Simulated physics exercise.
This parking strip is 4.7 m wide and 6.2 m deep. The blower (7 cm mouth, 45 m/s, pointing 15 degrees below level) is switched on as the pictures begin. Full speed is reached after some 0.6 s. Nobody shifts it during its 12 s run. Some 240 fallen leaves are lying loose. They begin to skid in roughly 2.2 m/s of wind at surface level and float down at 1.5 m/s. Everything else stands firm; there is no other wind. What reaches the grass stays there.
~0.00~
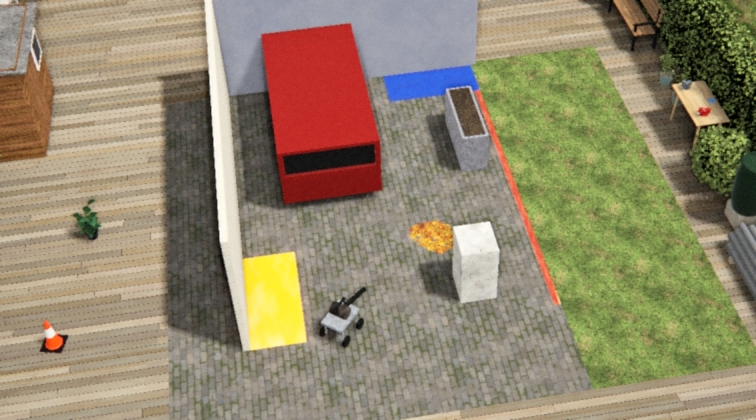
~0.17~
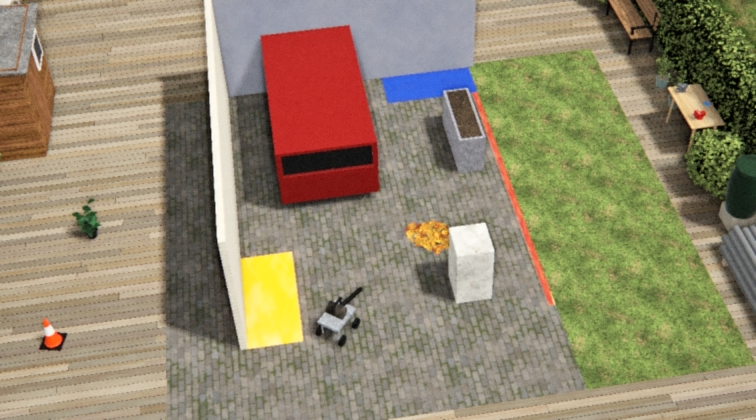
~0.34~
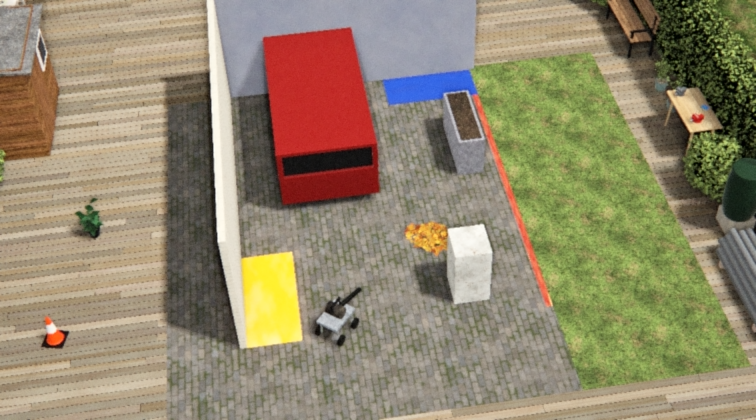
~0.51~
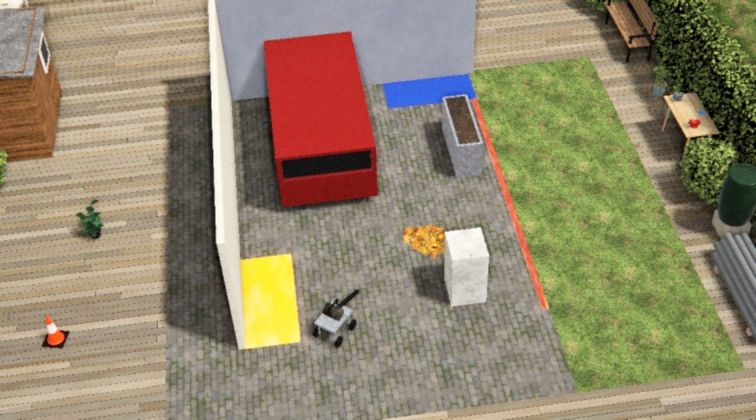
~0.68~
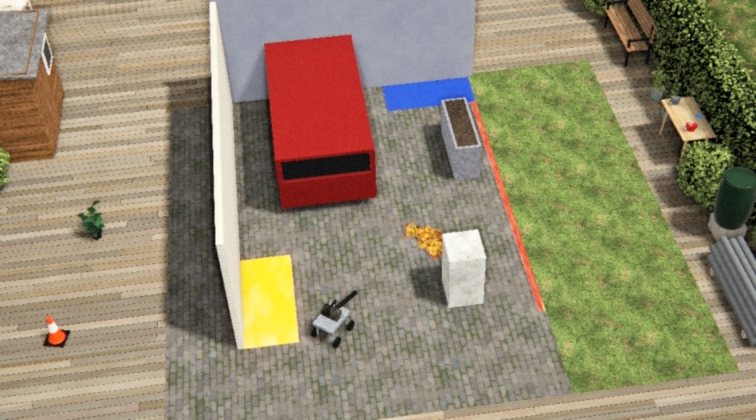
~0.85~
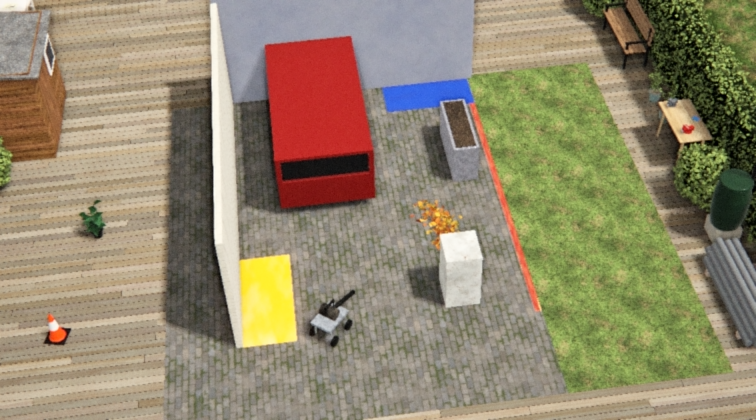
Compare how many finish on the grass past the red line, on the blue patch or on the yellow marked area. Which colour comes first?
The biggest group is at the red one.
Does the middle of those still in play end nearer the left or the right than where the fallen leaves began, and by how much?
To the right, by about 1.6 m.
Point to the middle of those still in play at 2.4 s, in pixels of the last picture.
Near (504, 183).
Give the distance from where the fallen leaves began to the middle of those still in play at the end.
Roughly 2.0 m.
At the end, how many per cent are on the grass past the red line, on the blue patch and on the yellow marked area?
About 70 % red, 5 % blue, 0 % yellow.
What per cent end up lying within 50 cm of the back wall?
Near 5 %.
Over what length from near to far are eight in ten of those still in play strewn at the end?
Roughly 1.2 m.
After 2.4 s, 17 % are on the move or not yet settled, 2 % are on the blue patch, 66 % on the grass past the red line and 0 % on the yellow marked area; the middle of those still in play is near (504, 183).
After 3.8 s, 10 % are on the move or not yet settled, 7 % are on the blue patch, 70 % on the grass past the red line and 0 % on the yellow marked area; the middle of those still in play is near (504, 183).
After 6.6 s, 7 % are on the move or not yet settled, 7 % are on the blue patch, 70 % on the grass past the red line and 0 % on the yellow marked area; the middle of those still in play is near (504, 183).
After 12.0 s, at the end, 7 % are on the blue patch, 70 % on the grass past the red line and 0 % on the yellow marked area; the middle of those still in play is near (504, 183).
